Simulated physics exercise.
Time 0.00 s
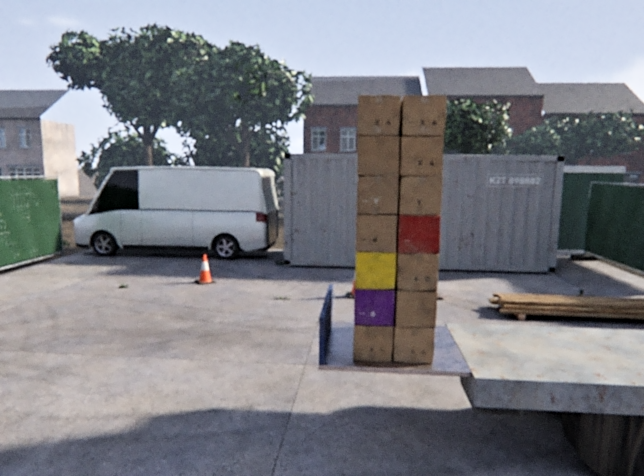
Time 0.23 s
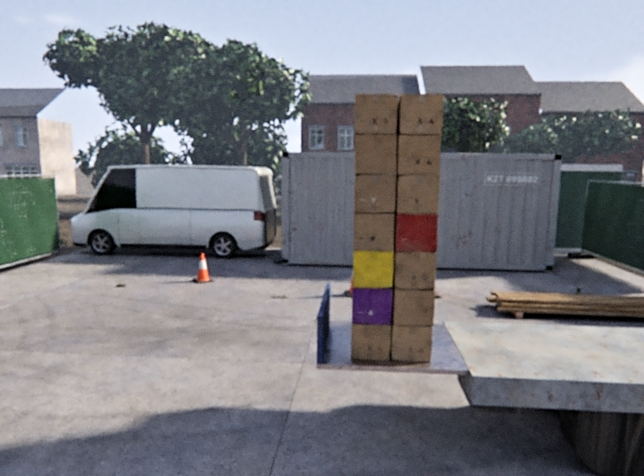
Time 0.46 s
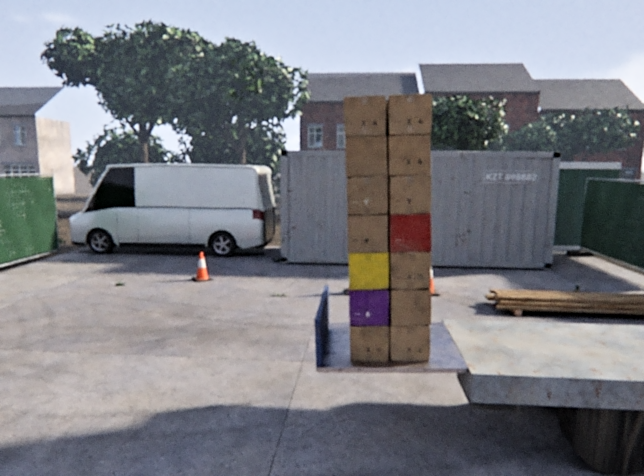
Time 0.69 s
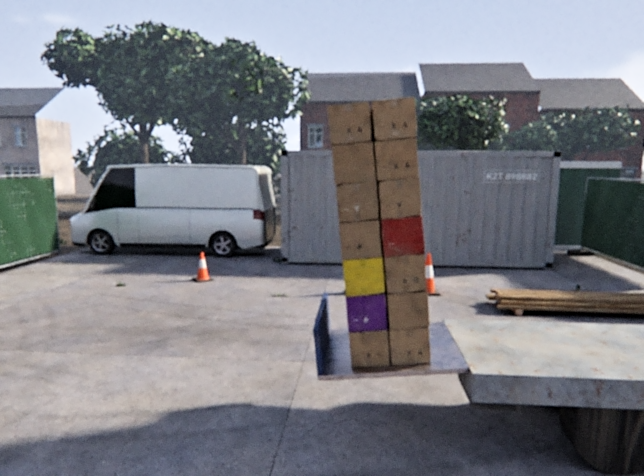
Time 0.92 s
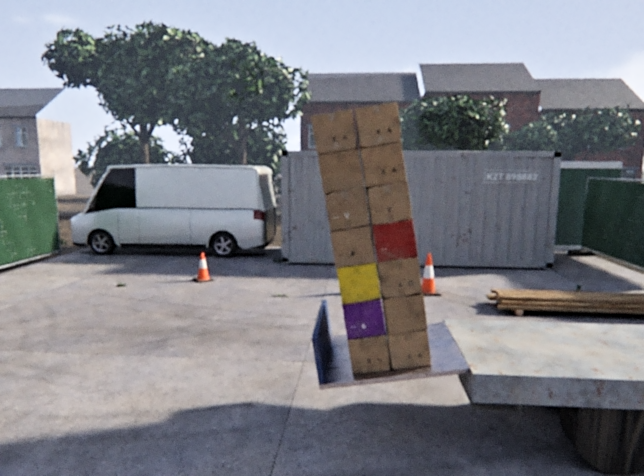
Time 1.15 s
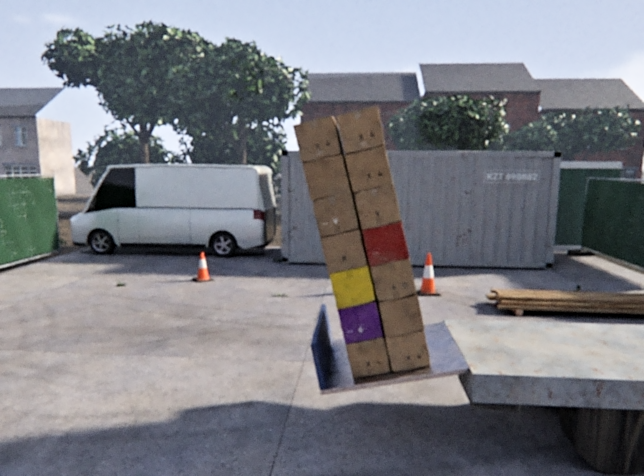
The clip opens on two tall columns of brown cartons, with yellow, purple and red ones among them, standing upright on a level flap in a paved yard. The flap then slopes down to the left, slightly at first and then more steeply, and the whole stack leans left with it.
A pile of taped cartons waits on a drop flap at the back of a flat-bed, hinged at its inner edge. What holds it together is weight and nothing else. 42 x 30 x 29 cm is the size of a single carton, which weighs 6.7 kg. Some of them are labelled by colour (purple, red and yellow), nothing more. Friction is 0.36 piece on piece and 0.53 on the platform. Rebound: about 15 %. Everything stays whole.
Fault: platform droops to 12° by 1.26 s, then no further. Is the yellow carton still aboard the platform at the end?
No, it has left it.
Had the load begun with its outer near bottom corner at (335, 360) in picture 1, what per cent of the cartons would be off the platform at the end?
After that change, 60 per cent.
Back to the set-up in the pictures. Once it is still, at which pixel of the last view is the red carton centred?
About (198, 382).
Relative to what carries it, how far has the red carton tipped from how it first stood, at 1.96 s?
At that moment, roughly 50 degrees.
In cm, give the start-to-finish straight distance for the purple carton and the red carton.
Net displacement (cm, approx.): Purple = 40; red = 220.
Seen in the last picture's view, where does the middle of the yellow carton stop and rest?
In the last picture it comes to a stop at about (247, 411).
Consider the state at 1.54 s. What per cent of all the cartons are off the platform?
5 percent by then.
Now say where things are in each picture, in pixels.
In the first frame (we follow the side turned to the camera; leans and shifts are taken against what carries them), platform's outer corner (321, 368) slope 0°; yellow carton (376, 271); red carton (419, 235); purple carton (374, 308); no piece has moved.
Platform's outer corner (319, 367) slope 0°; yellow carton (373, 270), in the second frame.
Platform's outer corner (319, 370) slope 2°; yellow carton (369, 272), in the third frame.
Platform's outer corner (320, 378) slope 6°; yellow carton (364, 277), in the fourth frame.
Platform's outer corner (322, 387) slope 9°; yellow carton (359, 284), in the fifth frame.
Platform's outer corner (323, 393) slope 12°; yellow carton (353, 288) displaced 25 mm; red carton (386, 245) displaced 32 mm; purple carton (360, 324); 24 stirred so far, in the sixth frame.
Around 1.54 s, slope 12°; 2 of the 34 cartons off the platform; yellow carton tipped 14°; purple carton tipped 14°.
Around 1.96 s, slope 12°; 22 of the 34 cartons off the platform; yellow carton tipped 46°, 20 cm lower; red carton tipped 46°, 24 cm lower.
Around 2.68 s, slope 12°; 22 of the 34 cartons off the platform; yellow carton on its side; red carton upside down.
Finally (4.5 s), slope 12°; 22 of the 34 cartons off the platform; yellow carton on its side; red carton upside down; purple carton tipped 29°. Seen by the last camera, middles, yellow carton near (247, 411), red carton near (198, 382).
